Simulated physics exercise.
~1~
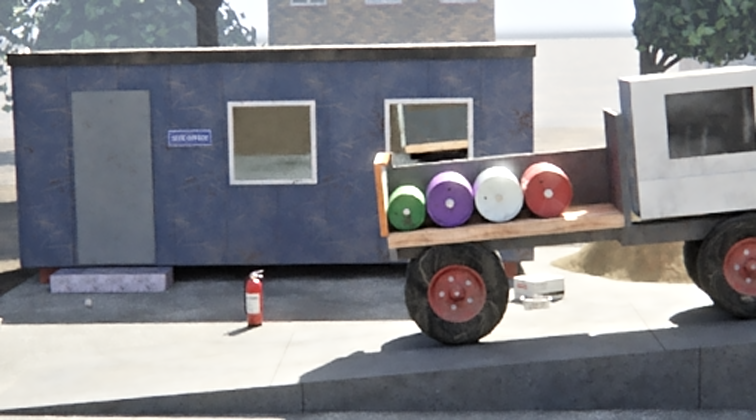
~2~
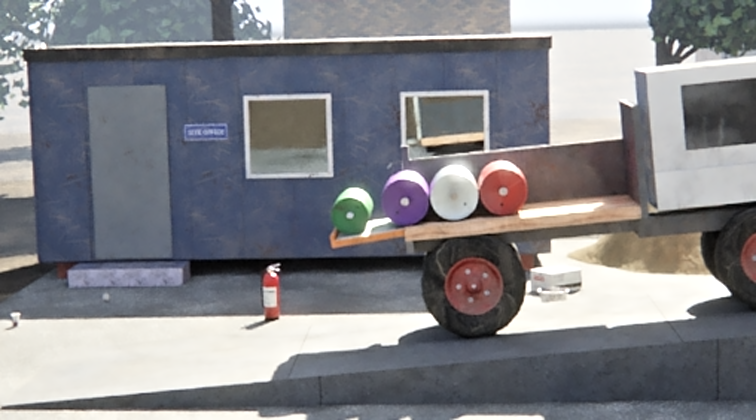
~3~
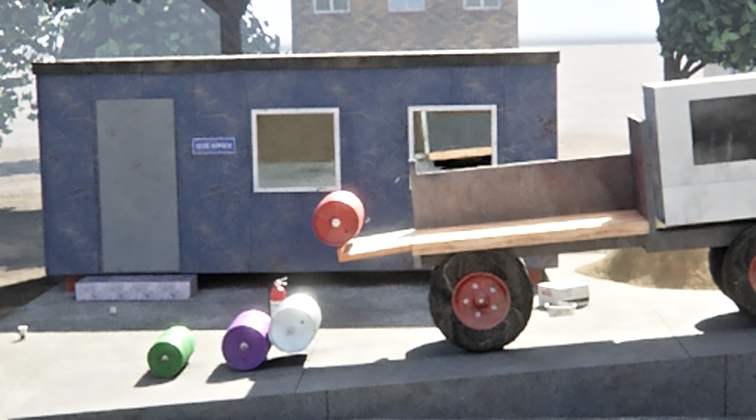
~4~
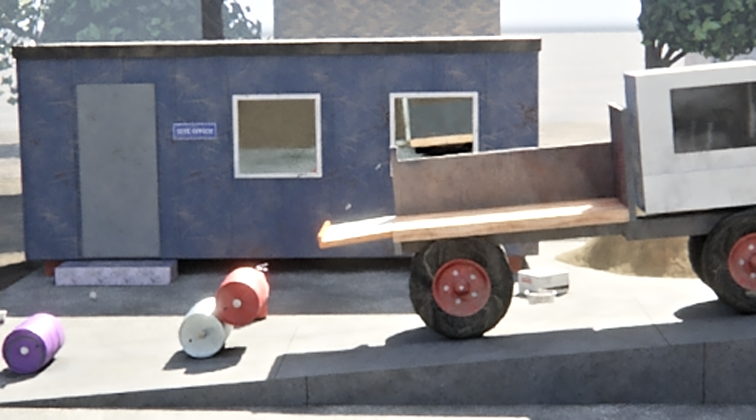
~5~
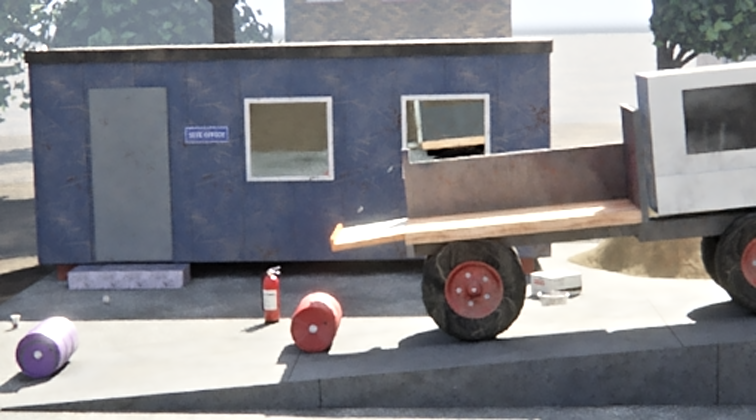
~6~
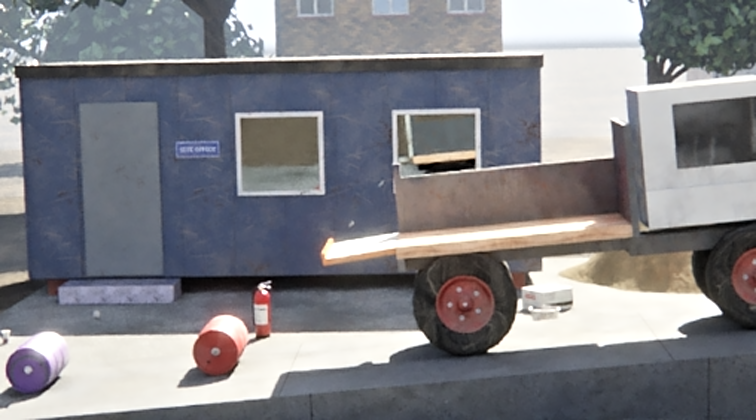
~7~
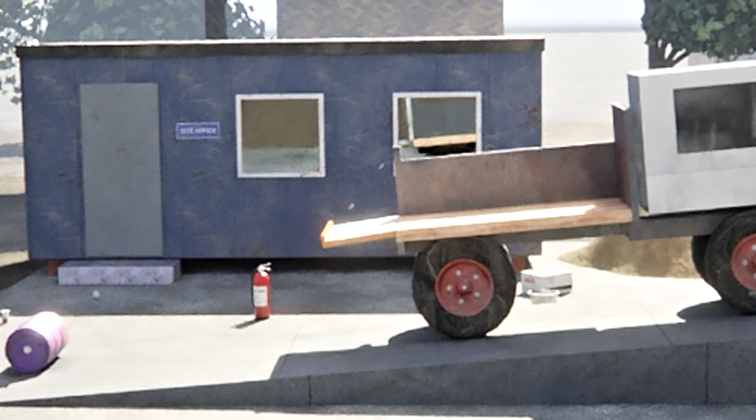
Outside a blue site office on a gentle slope, a truck's tailgate dropped open and green, purple, white and red barrels rolled off leftward, red last; the purple one stopped at the left, while the others went out of sight.
